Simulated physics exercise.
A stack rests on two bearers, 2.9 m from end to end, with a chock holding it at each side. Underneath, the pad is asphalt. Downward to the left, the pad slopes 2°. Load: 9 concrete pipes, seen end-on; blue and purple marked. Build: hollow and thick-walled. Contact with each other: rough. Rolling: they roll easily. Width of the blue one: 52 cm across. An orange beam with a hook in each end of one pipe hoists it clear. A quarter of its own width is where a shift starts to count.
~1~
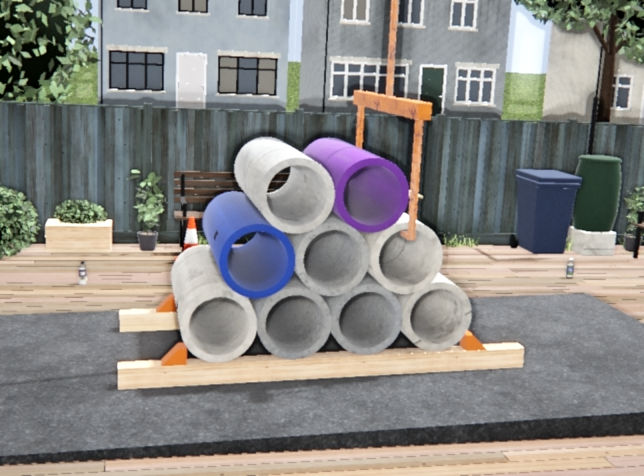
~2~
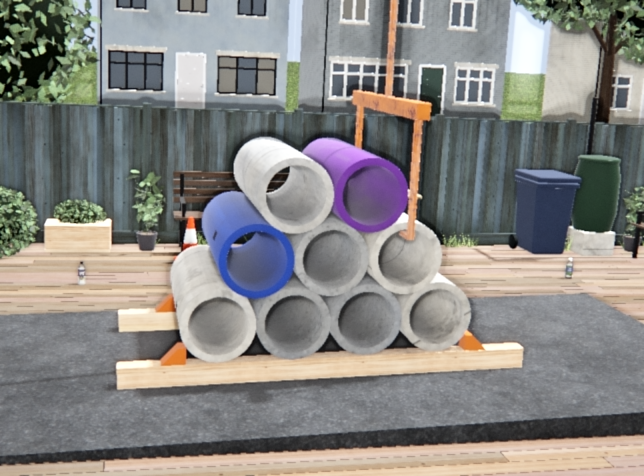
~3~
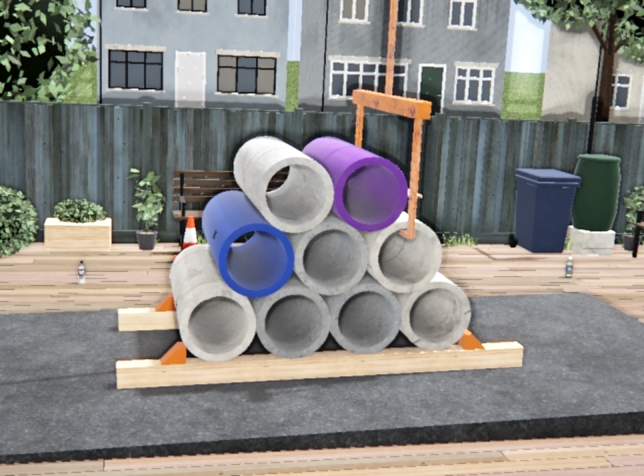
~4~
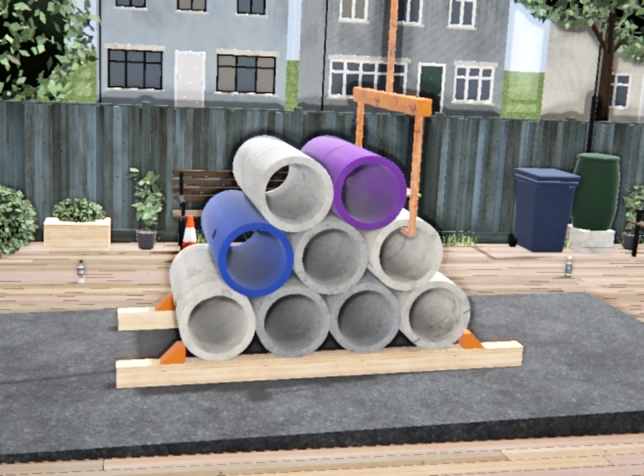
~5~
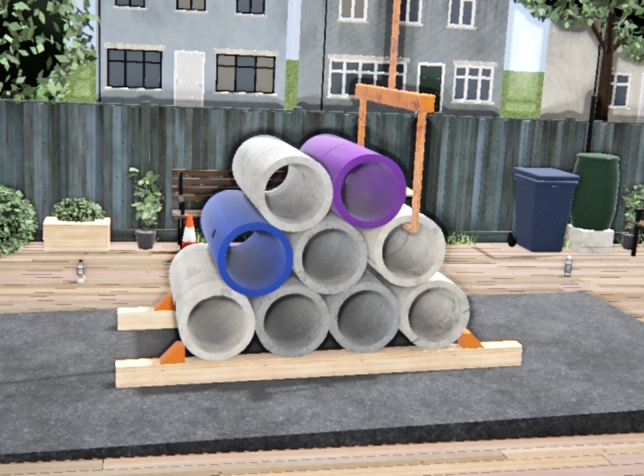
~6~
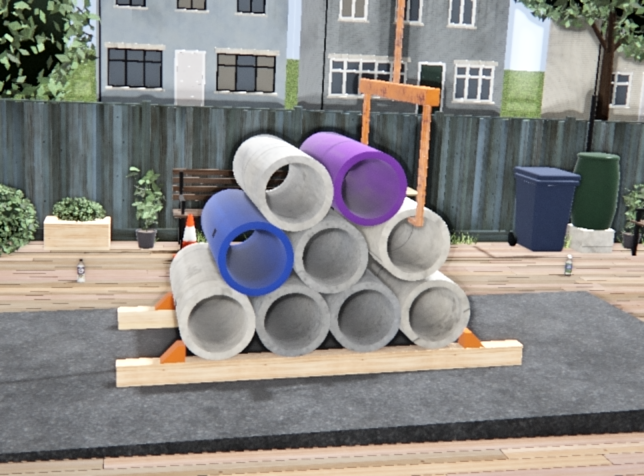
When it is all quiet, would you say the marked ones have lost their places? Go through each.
Blue no, it has not; purple yes, it has.
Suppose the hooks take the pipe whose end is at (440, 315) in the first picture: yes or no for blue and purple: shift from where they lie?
Under that setup, for blue it does not happen, and for purple it happens.
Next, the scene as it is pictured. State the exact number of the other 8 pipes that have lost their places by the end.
That comes to 1 in total.
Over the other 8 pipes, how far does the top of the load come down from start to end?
Drop: Approx. 0 centimetres.
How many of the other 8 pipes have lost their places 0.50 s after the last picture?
Count at that moment: 0.
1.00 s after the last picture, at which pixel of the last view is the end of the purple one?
Near (401, 231).
Another 0.5 s on from the last picture, blue is unmoved; purple is where it was; 0 out of place.
Another 1.0 s on from the last picture, purple is 24 cm further right and 26 cm lower; still the same for blue; 1 out of place.
In the end (1.6 s after the last picture), blue is where it was; purple is 27 cm further right and 44 cm lower; 1 out of place.
